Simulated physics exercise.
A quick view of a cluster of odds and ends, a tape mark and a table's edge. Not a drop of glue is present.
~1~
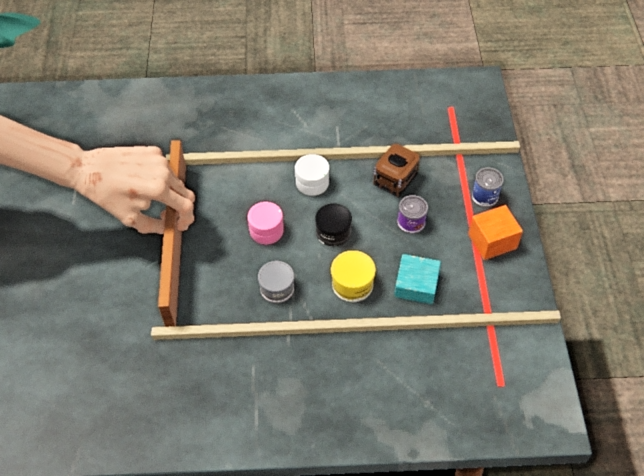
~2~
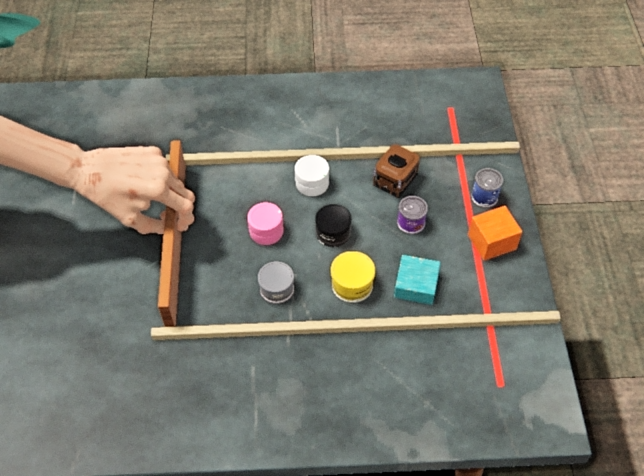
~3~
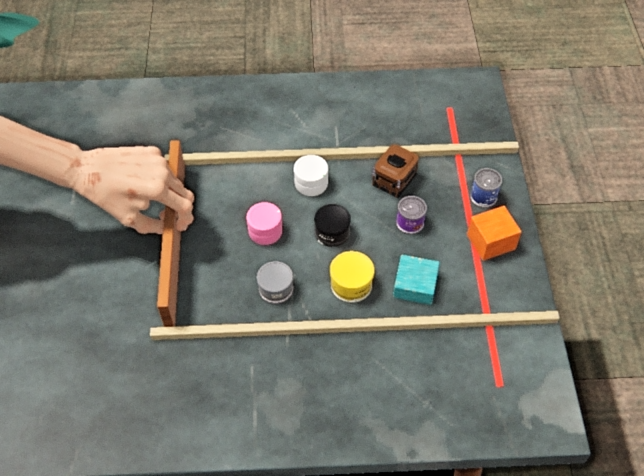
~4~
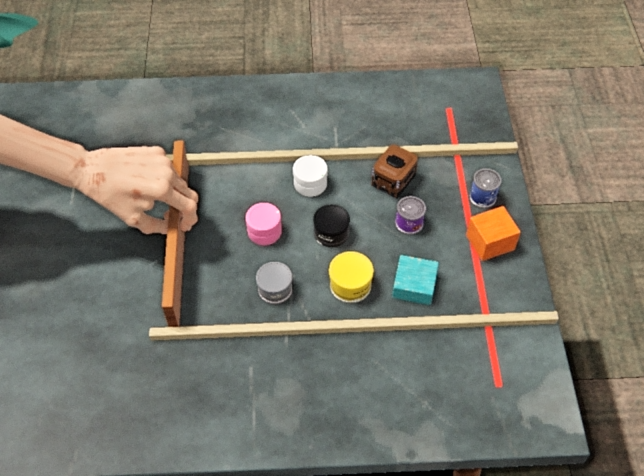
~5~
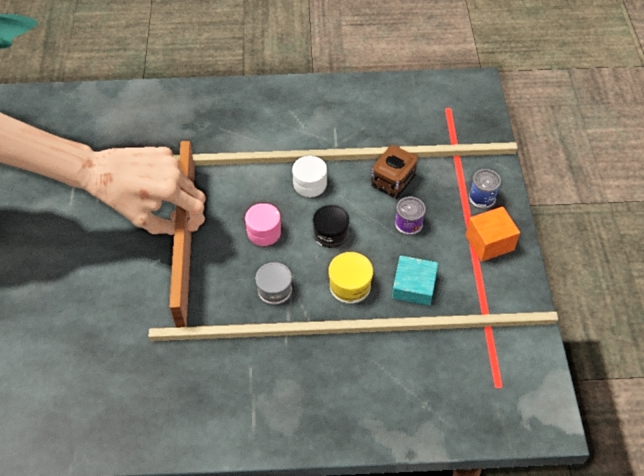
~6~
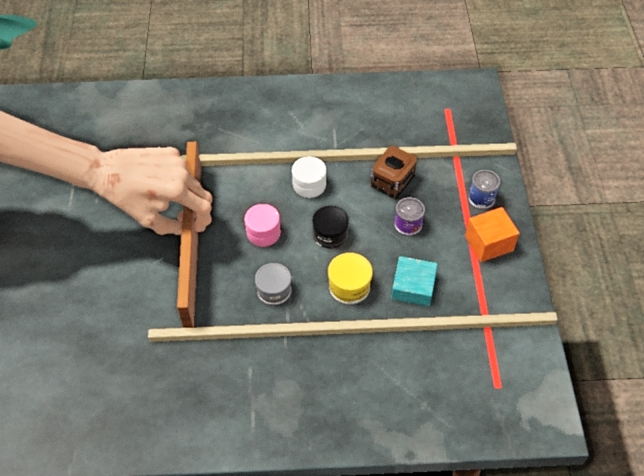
In this clip, a hand holds an upright wooden board between two pale rails on a dark table and slides it slightly to the right, while the pots, tins and blocks ahead of it, near a red tape line, stay still.
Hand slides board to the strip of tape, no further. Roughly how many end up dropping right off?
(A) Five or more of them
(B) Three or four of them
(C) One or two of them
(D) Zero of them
C, one or two of them.
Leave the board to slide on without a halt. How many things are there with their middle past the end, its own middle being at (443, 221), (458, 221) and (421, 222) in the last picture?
In order: 0, 1, 0.
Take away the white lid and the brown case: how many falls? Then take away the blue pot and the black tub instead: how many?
Tally of falls: 1 for the first try, 1 for the second.
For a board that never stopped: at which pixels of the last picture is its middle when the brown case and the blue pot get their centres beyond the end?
Approx. (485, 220) for the first, approx. (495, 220) for the second.
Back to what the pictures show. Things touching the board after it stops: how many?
That makes 4.
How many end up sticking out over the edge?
That would be 4.
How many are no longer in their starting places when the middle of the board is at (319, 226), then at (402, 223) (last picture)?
The first count is 6, and then it's 8.
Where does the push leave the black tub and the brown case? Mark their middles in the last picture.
Black tub at about (492, 243), brown case at about (511, 167).
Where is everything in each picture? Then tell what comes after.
In the first frame, blue pot (487, 188); orange block (495, 233); purple pot (412, 215); board (173, 230); tape (473, 231).
In the second frame, orange block (495, 233); brown case (397, 170).
In the third frame, purple pot (411, 215); yellow tin (352, 277).
In the fourth frame, blue pot (485, 188); white lid (310, 176).
In the fifth frame, orange block (492, 234); turquoise block (415, 281).
In the sixth frame, blue pot (484, 189); orange block (492, 235); purple pot (409, 217); board (190, 231); tape (470, 233).
Early on, none off yet; blue pot at rest near (484, 189); orange block at rest near (492, 235); purple pot at rest near (409, 217).
A while later, none off yet; blue pot at rest near (484, 189); orange block at rest near (492, 235); purple pot travelled a little near (425, 213).
Further along, none off yet; blue pot travelled about its own width near (501, 192); orange block at rest near (492, 234); purple pot travelled well along near (469, 202).
Finally, the number that fall off is one or two; lost, turquoise block.
